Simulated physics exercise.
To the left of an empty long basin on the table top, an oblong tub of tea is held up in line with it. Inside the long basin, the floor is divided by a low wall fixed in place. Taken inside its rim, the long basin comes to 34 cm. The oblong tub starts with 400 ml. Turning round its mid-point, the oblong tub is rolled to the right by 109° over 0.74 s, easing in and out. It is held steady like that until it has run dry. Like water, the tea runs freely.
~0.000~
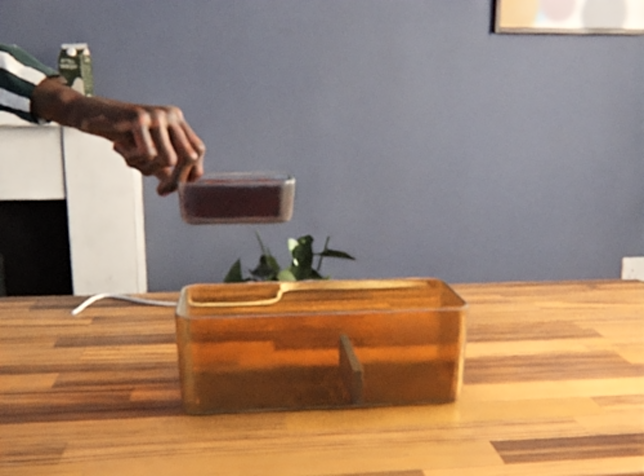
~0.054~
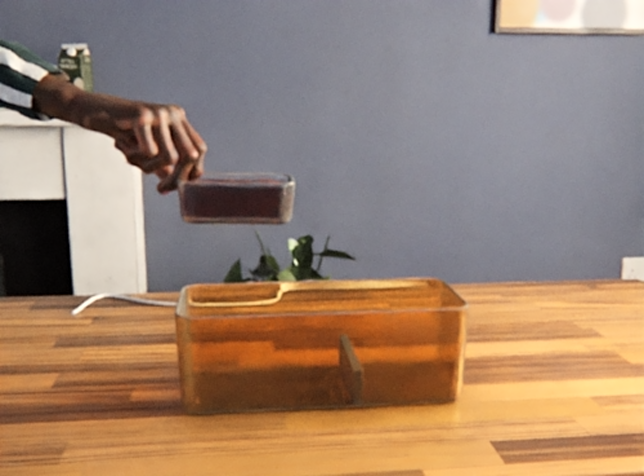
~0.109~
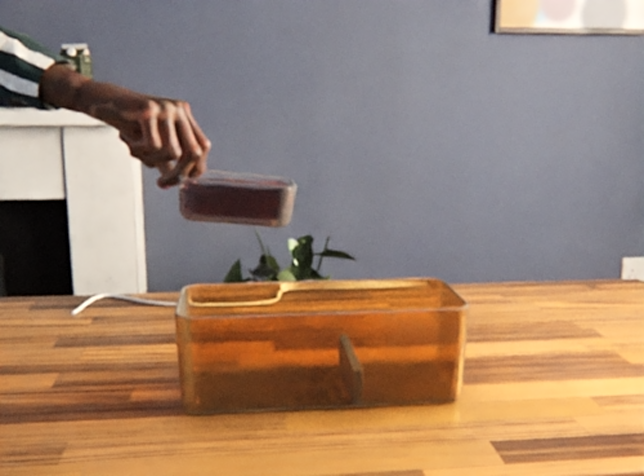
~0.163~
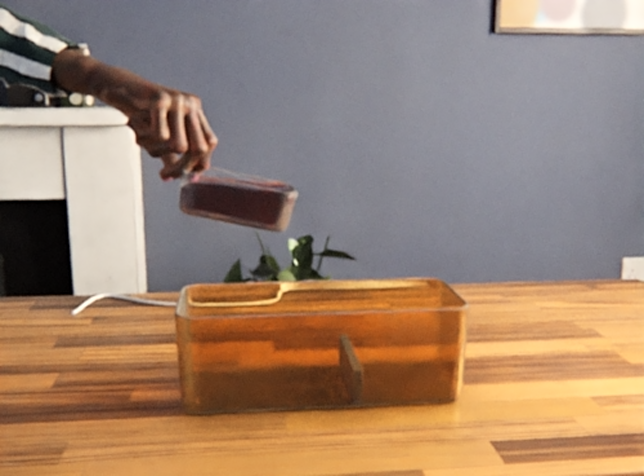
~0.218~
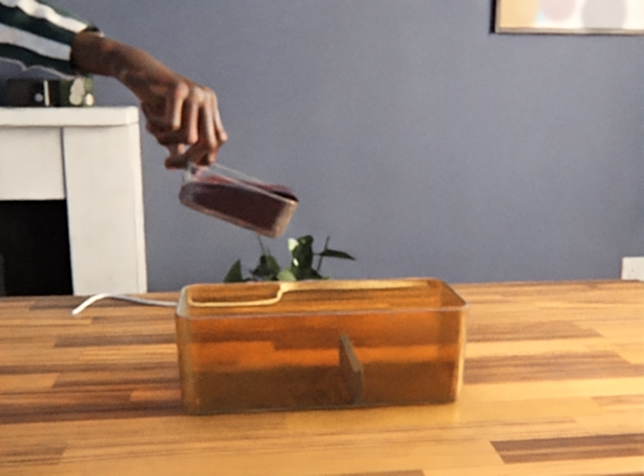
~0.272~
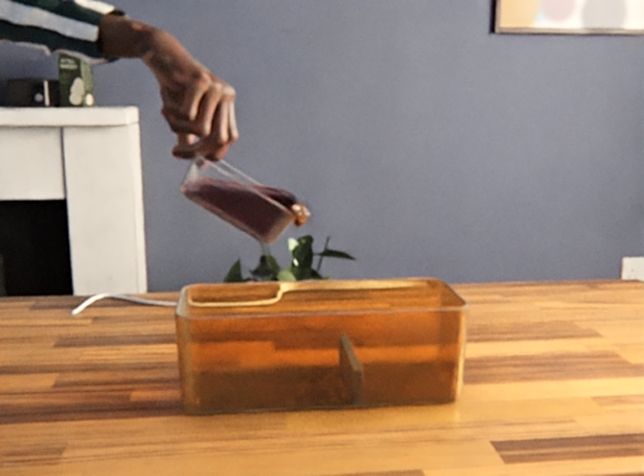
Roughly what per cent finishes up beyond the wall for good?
Roughly 28 per cent.
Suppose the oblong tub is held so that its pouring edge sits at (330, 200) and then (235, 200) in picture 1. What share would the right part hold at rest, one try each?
75 and 5 %.
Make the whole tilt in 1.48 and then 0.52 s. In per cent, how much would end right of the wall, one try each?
It comes to 45 per cent, and then 10 per cent.
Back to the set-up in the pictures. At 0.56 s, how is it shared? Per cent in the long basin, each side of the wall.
About 48 left, 24 right.
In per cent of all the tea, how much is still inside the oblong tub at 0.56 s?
Roughly 5 %.
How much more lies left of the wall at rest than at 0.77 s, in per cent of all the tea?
About 1 percent.
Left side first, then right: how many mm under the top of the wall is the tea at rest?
About 32 mm on the left, about 36 mm on the right.
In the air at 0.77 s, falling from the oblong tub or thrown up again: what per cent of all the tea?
Estimate: About 2 in a hundred.
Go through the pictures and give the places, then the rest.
In the first frame, it leans 0°; its right rim is at (292, 179); the tea meets the walls at (183, 185) and (290, 184); the long basin's rim runs from (180, 302) to (455, 294); the wall's top is at (350, 352).
In the second frame, it leans 1°; its right rim is at (292, 181); the tea meets the walls at (183, 185) and (290, 184).
In the third frame, it leans 6°; its right rim is at (293, 185); the tea meets the walls at (184, 183) and (291, 186).
In the fourth frame, it leans 13°; its right rim is at (294, 191); the tea meets the walls at (185, 181) and (293, 188).
In the fifth frame, it leans 22°; its right rim is at (294, 200); the tea meets the walls at (186, 181) and (293, 193); 4 per cent is over the edge.
In the sixth frame, it leans 32°; its right rim is at (293, 211); the tea meets the walls at (186, 181) and (279, 196); 13 per cent is over the edge.
Then, 0.56 s in, the tilt is 94° and 5 per cent is still to pour, 47 is left of the wall and 23 right of it.
Then, 0.77 s in, the tilt is 109° and 0 per cent is still to pour, 70 is left of the wall and 27 right of it.
Then, 1.00 s in, the tilt is 109° and 0 per cent is still to pour, 70 is left of the wall and 27 right of it.
Then, 1.24 s in, the tilt is 109° and 0 per cent is still to pour, 70 is left of the wall and 28 right of it.
Finally, 70 per cent lies left of the wall, 28 right of it and 2 outside.
